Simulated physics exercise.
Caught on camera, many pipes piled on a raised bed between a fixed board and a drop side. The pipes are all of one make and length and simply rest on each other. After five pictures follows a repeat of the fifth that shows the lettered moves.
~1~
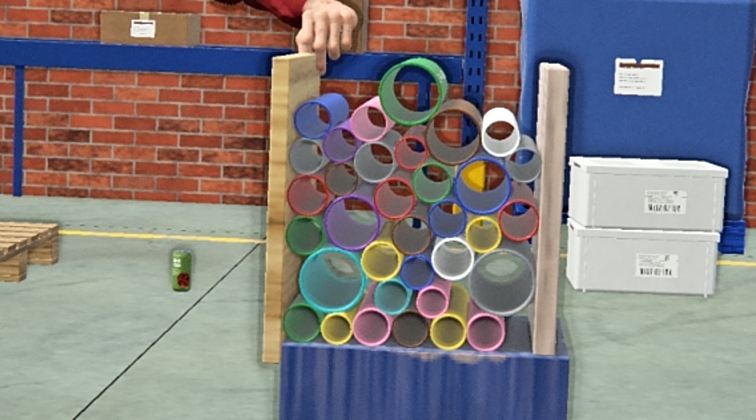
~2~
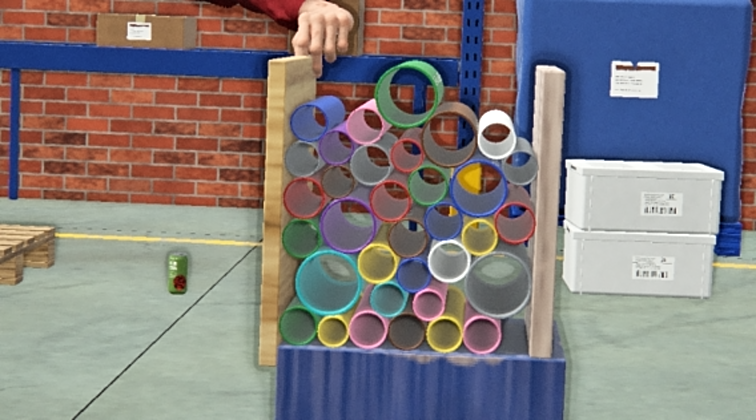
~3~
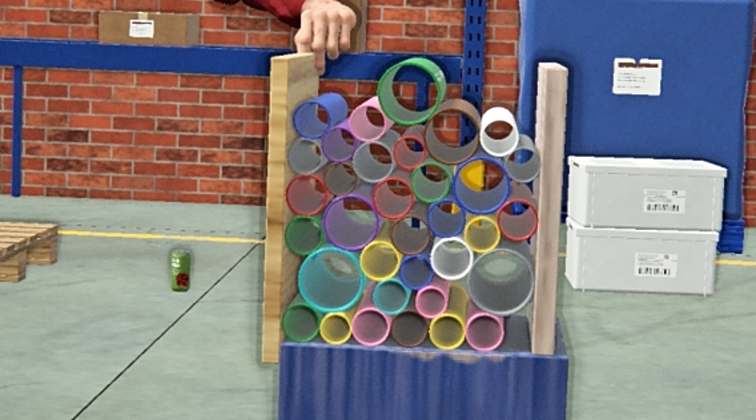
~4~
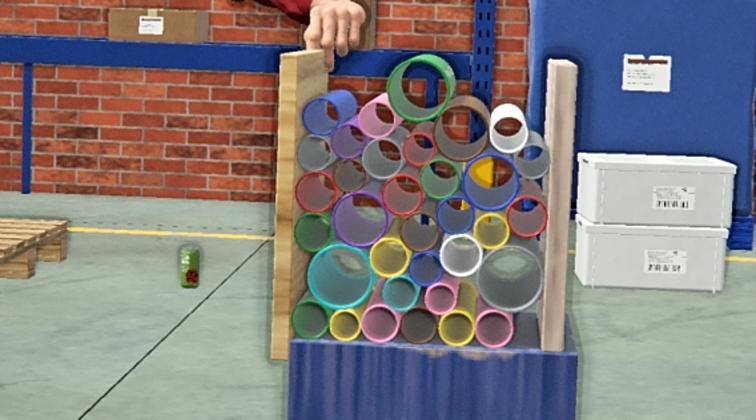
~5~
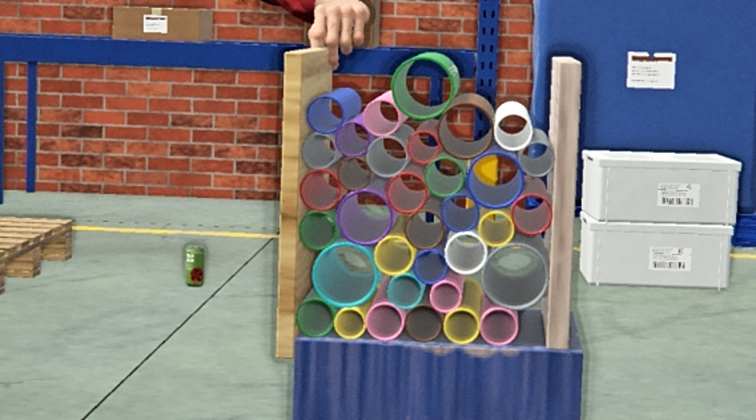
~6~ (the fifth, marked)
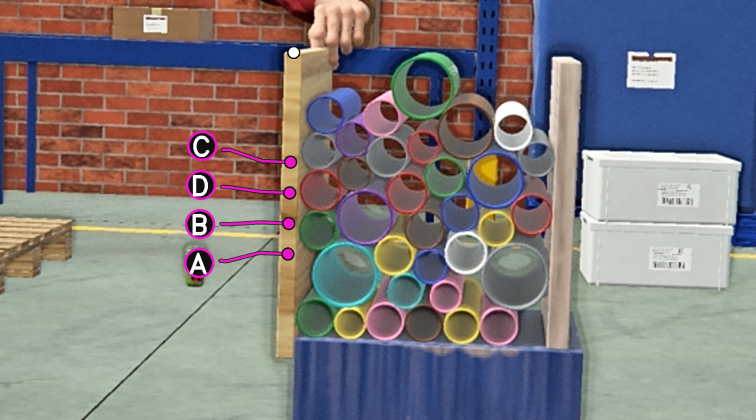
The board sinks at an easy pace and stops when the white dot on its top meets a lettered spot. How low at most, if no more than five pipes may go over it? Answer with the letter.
D is the limit.
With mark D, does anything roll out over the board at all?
At D: Yes.
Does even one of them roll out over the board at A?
Yes.
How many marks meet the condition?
The number is two.
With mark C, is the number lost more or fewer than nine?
It loses fewer than nine.
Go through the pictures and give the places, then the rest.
In the first picture, side board (294, 197); a green pipe (302, 323); a pink pipe (486, 333).
In the second picture, a pink pipe (482, 335); a blue pipe (414, 275).
In the third picture, a brown pipe (411, 236); a red pipe (518, 220).
In the fourth picture, a grey pipe (315, 153); a blue pipe (321, 117).
In the fifth picture, side board (307, 192); a green pipe (315, 317); a pink pipe (499, 327).
On the marked copy, A at (288, 254); B at (289, 224); C at (290, 162); D at (290, 193); the white dot at (294, 53).
With D. Early on, top of the board (302, 121).
Further on, top of the board (300, 193).
At the end, top of the board (300, 193), five out over the board.
As for the rest, A more than five out over the board; B more than five out over the board; C none out over the board.
